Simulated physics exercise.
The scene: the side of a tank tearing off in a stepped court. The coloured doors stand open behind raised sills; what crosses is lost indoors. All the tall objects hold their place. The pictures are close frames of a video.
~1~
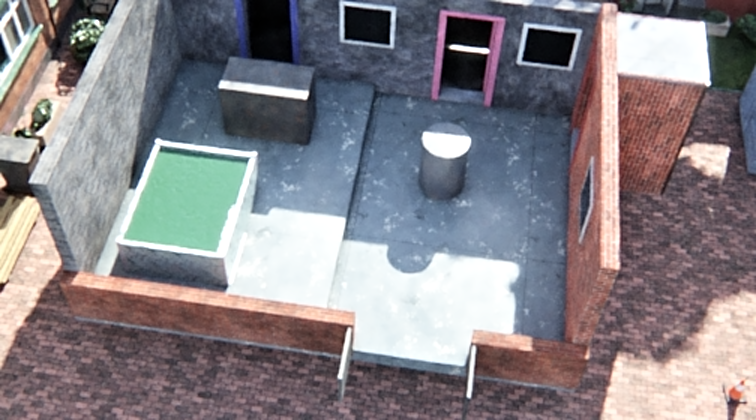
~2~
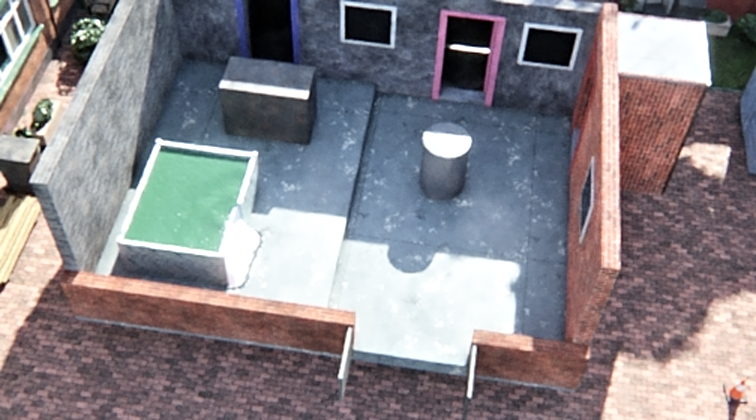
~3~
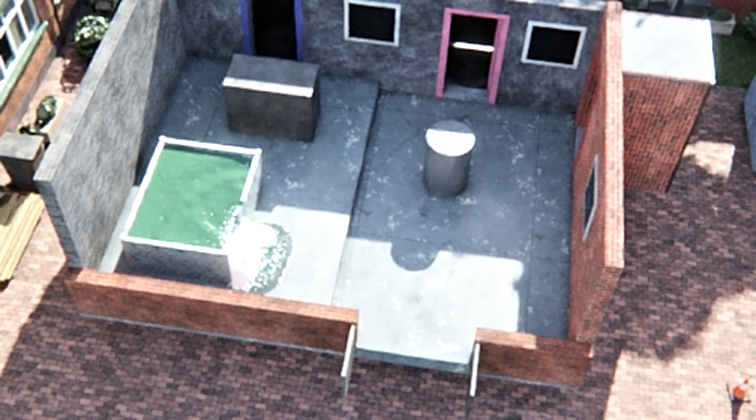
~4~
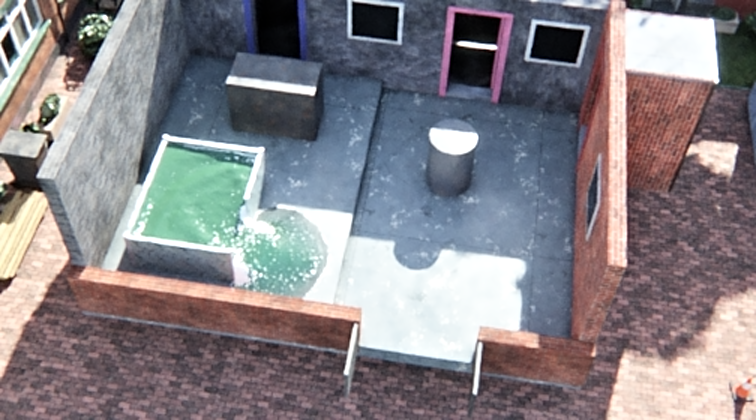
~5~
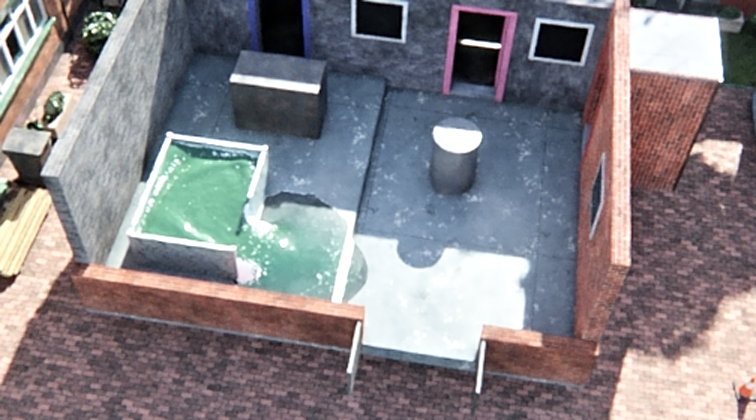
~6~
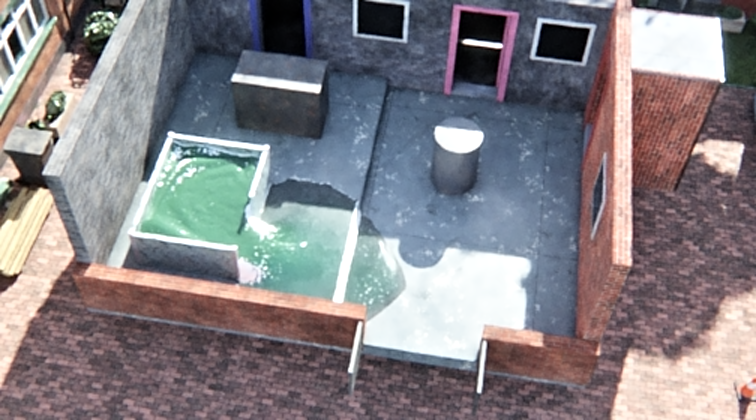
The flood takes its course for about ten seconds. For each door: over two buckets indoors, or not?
In the end: The pink door admits no more than that; the blue door admits no more than that; the red door admits no more than that.
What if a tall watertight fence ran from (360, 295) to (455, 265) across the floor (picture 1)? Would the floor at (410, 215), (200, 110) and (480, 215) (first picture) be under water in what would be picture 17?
One after the other: Awash, dry, covered.
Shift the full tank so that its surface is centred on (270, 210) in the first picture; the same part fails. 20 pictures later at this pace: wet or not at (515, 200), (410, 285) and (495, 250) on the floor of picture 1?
One after the other: Flooded, covered, under water.
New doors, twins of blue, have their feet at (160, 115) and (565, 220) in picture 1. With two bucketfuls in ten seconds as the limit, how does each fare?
One after the other: Keeps below it, goes over.
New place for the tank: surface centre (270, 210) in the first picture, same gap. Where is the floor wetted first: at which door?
That is the red-painted one.
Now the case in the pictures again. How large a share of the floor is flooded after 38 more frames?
Some 65 per cent.
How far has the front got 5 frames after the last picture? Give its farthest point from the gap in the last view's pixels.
Roughly at (549, 329).
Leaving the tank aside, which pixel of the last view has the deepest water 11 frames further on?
Near (570, 352).
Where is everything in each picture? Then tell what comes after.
The first picture shows the tank at (189, 200) is whole and still.
In the second picture, water pours out at (233, 249) and has run to (239, 286).
In the third picture, water pours out at (237, 247) and has run to (290, 247).
In the fourth picture, the front is at (324, 250), out from the gap at (240, 246).
In the fifth picture, the front is at (358, 285), out from the gap at (243, 244).
In the sixth picture, the front is at (400, 287), out from the gap at (244, 243).
A moment on, water covers 35 % of the floor; the pink door not reached, the blue door not reached, the red door not reached.
Next, water covers 45 % of the floor; the pink door not reached, the blue door not reached, the red door not reached.
Then, water covers 50 % of the floor; the pink door not reached, the blue door not reached, the red door wet at the sill, nothing in.
Later, water covers 65 % of the floor; the pink door under two buckets in, the blue door not reached, the red door wet at the sill, nothing in.
In the end, water covers 65 % of the floor; the pink door under two buckets in, the blue door not reached, the red door wet at the sill, nothing in.
